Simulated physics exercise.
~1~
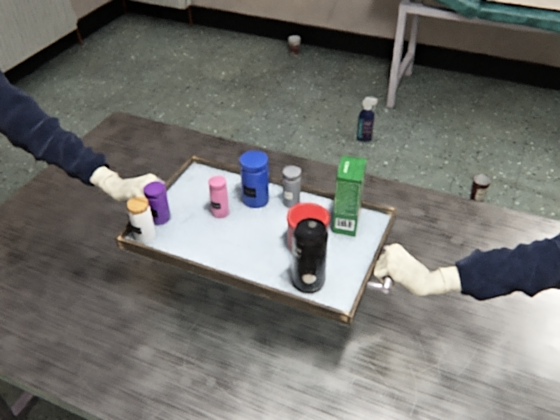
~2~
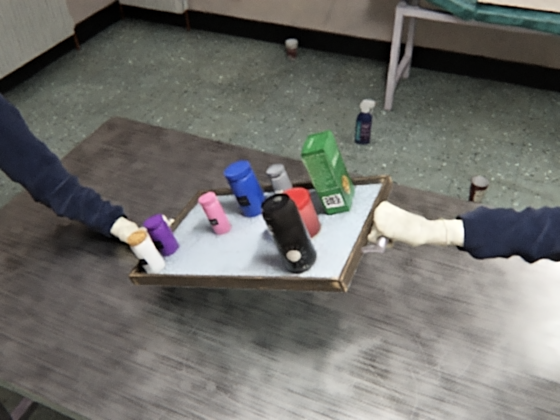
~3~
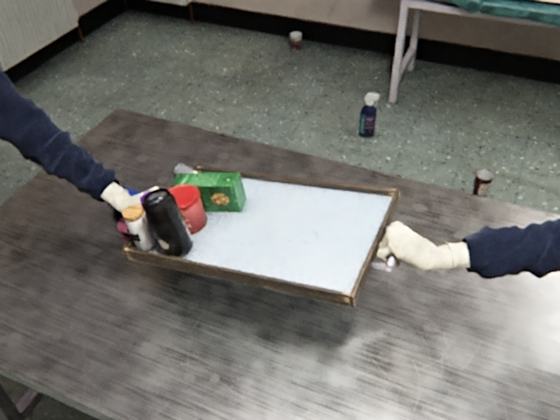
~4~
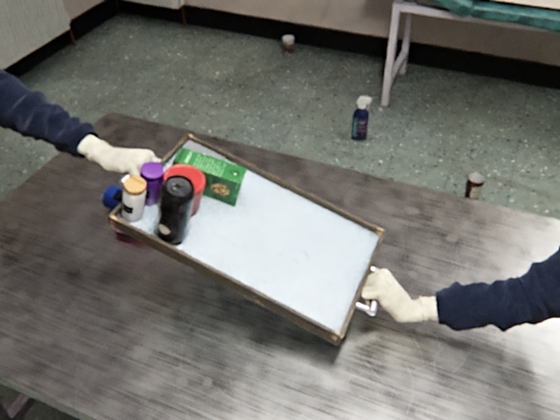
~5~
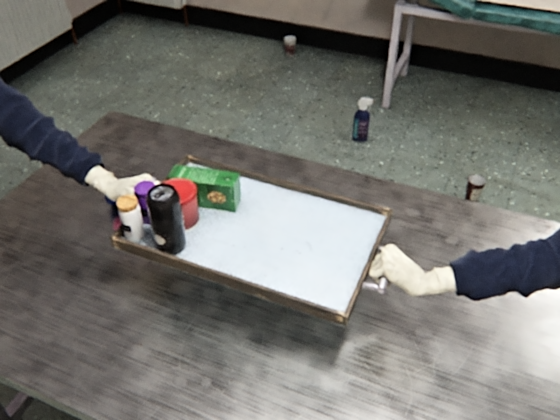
To begin with, two gloved hands hold a shallow rimmed tray above a dark table, with a green carton, a black can, a red tin, a blue jar and several small shakers standing spread across it. The hands dip the left edge, and the items lean and begin shifting left. Soon everything is bunched at the left end, with the carton on its side and the blue jar and pink shaker going over the edge. The right end then drops lower, yet the cluster stays at the left. Finally the tray comes back closer to level, the black can upright and the fallen carton still aboard.
